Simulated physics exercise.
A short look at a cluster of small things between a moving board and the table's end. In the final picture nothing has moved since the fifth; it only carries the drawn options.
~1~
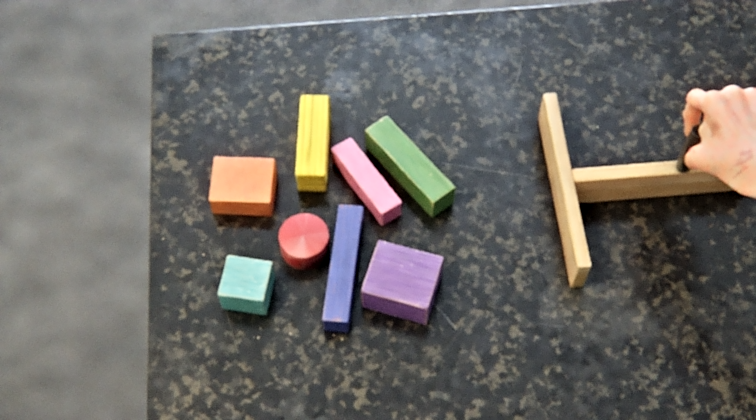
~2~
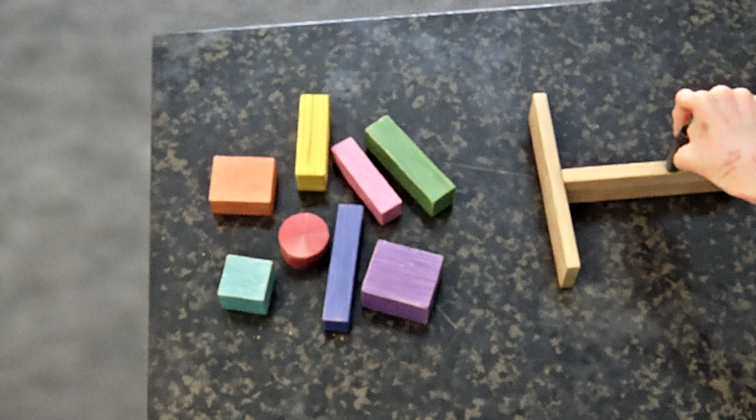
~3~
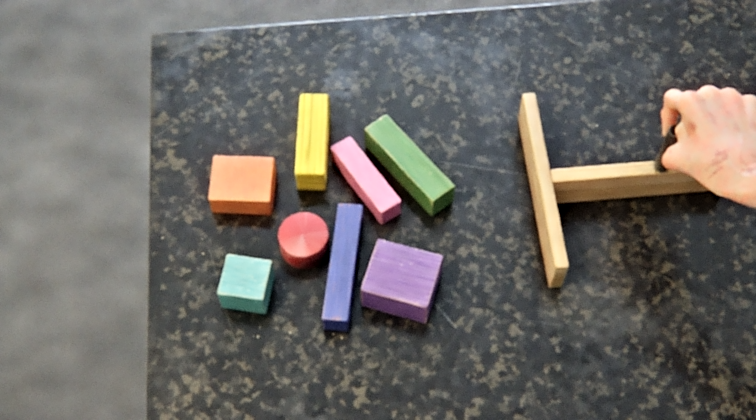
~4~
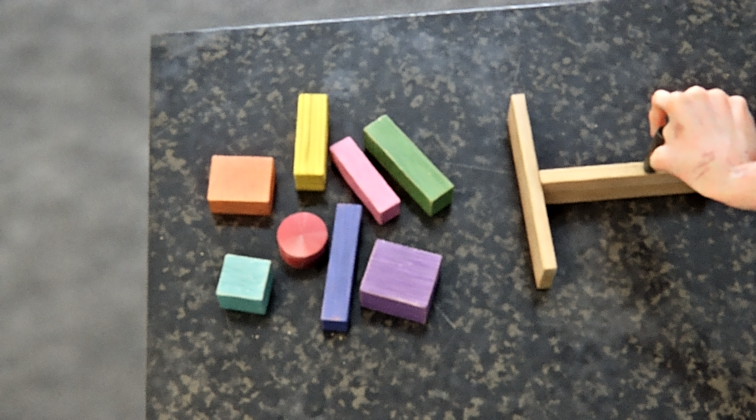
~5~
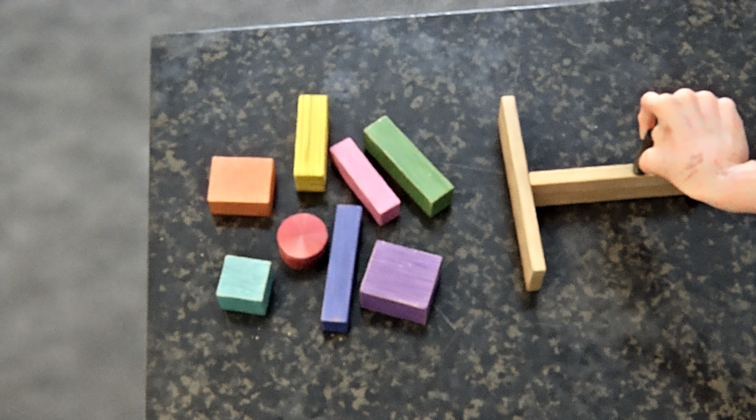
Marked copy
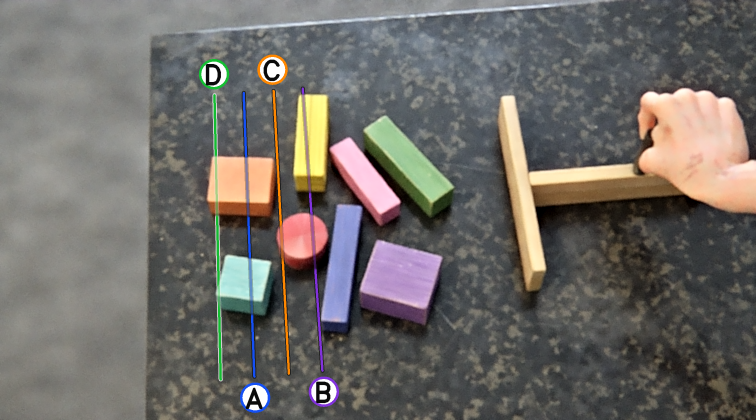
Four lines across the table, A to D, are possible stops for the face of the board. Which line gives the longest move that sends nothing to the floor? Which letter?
Stop at C.
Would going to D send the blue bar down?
Yes.
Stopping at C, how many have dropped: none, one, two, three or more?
By then, none.
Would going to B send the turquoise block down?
By then, no.
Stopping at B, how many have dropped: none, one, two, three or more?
In all, none.
On the marked copy, A at (249, 225); B at (312, 220); C at (281, 222); D at (217, 227).
Following C. Soon after the start, board (437, 186); green bar (395, 166); orange block (242, 186).
Later, board (348, 193); orange block (226, 188); turquoise block (229, 286).
In the end, board (283, 199); orange block (163, 192); turquoise block (164, 278); nothing has fallen.
As for the rest, A drops the red tin, orange block and turquoise block; B is safe but short; D drops the red tin, blue bar, orange block and turquoise block.
